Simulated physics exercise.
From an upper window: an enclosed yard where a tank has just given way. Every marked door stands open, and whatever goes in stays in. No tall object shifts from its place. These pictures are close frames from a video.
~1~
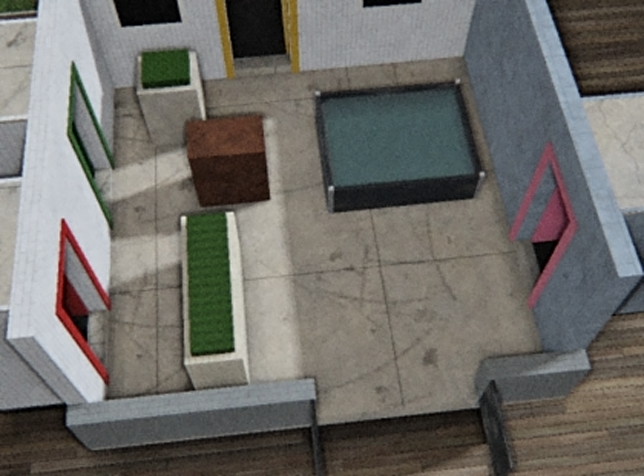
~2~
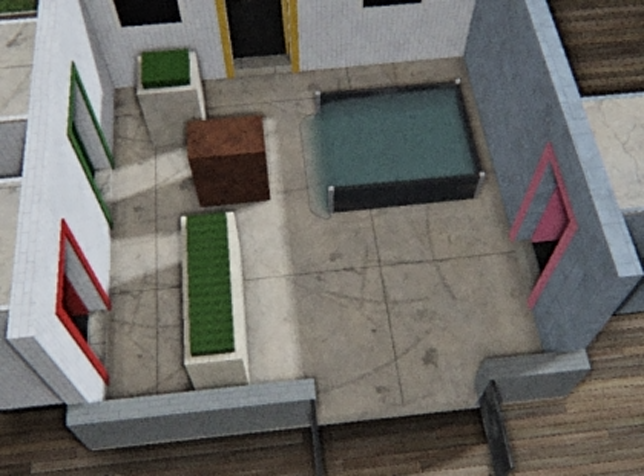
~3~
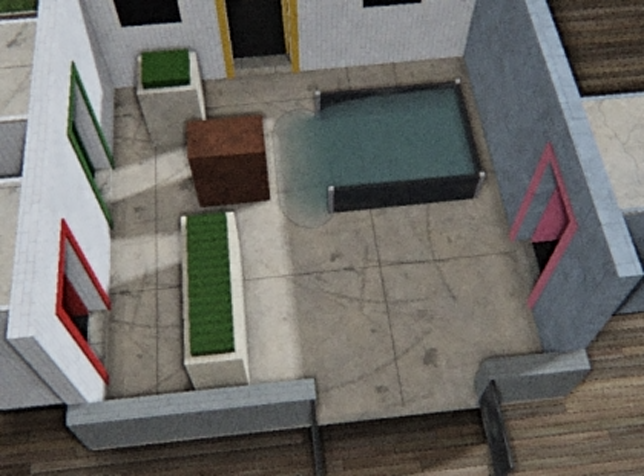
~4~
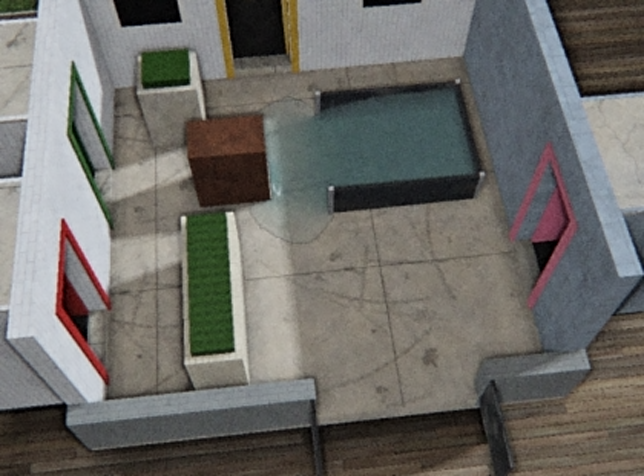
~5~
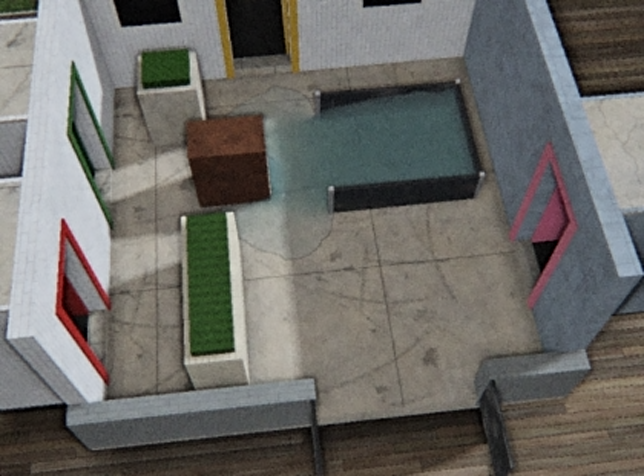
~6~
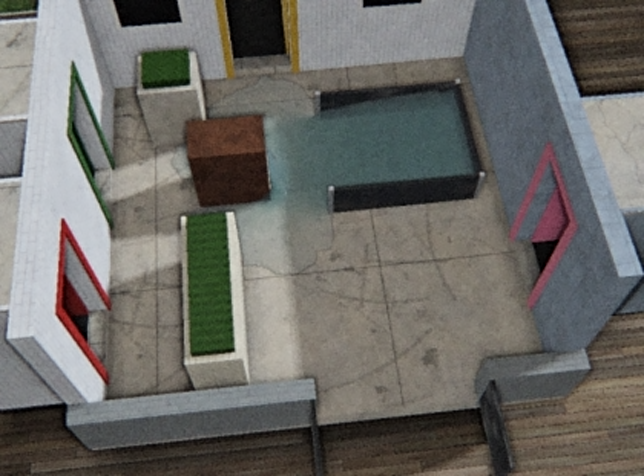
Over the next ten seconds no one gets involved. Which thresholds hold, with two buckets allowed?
Most likely the red door gets too much water; most likely the yellow door gets two buckets or less; most likely the green door gets too much water; most likely the pink door gets two buckets or less.
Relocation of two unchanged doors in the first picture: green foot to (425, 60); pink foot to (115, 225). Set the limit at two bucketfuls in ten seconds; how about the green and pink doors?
My reading: Green door stays within the limit, pink door exceeds the limit.
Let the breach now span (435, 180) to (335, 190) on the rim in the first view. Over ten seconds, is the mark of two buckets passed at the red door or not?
Well, the red door comes up short this time.
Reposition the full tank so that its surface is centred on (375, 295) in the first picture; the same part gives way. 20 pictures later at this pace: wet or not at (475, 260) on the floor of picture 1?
Unflooded.
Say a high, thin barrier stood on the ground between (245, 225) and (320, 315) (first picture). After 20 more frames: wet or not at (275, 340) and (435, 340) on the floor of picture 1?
As listed: Free of water, covered.
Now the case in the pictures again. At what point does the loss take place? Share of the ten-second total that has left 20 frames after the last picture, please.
It comes to around 30 per cent.
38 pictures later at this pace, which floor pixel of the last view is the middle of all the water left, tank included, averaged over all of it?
The water's centre sits above (251, 213).
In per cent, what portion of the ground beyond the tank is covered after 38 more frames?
Around 80 in a hundred.
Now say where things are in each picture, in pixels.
Still water in the tank at (397, 137), in the first frame.
Water pours out at (326, 157) and has run to (323, 213), in the second frame.
The front is at (294, 114), out from the gap at (326, 158), in the third frame.
The front is at (277, 229), out from the gap at (326, 158), in the fourth frame.
Water pours out at (326, 158) and has run to a hidden place, in the fifth frame.
Water pours out at (326, 158) and has run to (180, 161), in the sixth frame.
A moment on, water covers 30 % of the floor; the red door not reached, the yellow door wet at the sill, nothing in, the green door under two buckets in, the pink door not reached.
Next, water covers 45 % of the floor; the red door wet at the sill, nothing in, the yellow door wet at the sill, nothing in, the green door under two buckets in, the pink door not reached.
Then, water covers 65 % of the floor; the red door wet at the sill, nothing in, the yellow door under two buckets in, the green door over two buckets in, the pink door not reached.
Later, water covers 80 % of the floor; the red door under two buckets in, the yellow door under two buckets in, the green door far over two buckets in, the pink door not reached.
In the end, water covers 95 % of the floor; the red door over two buckets in, the yellow door under two buckets in, the green door far over two buckets in, the pink door wet at the sill, nothing in.
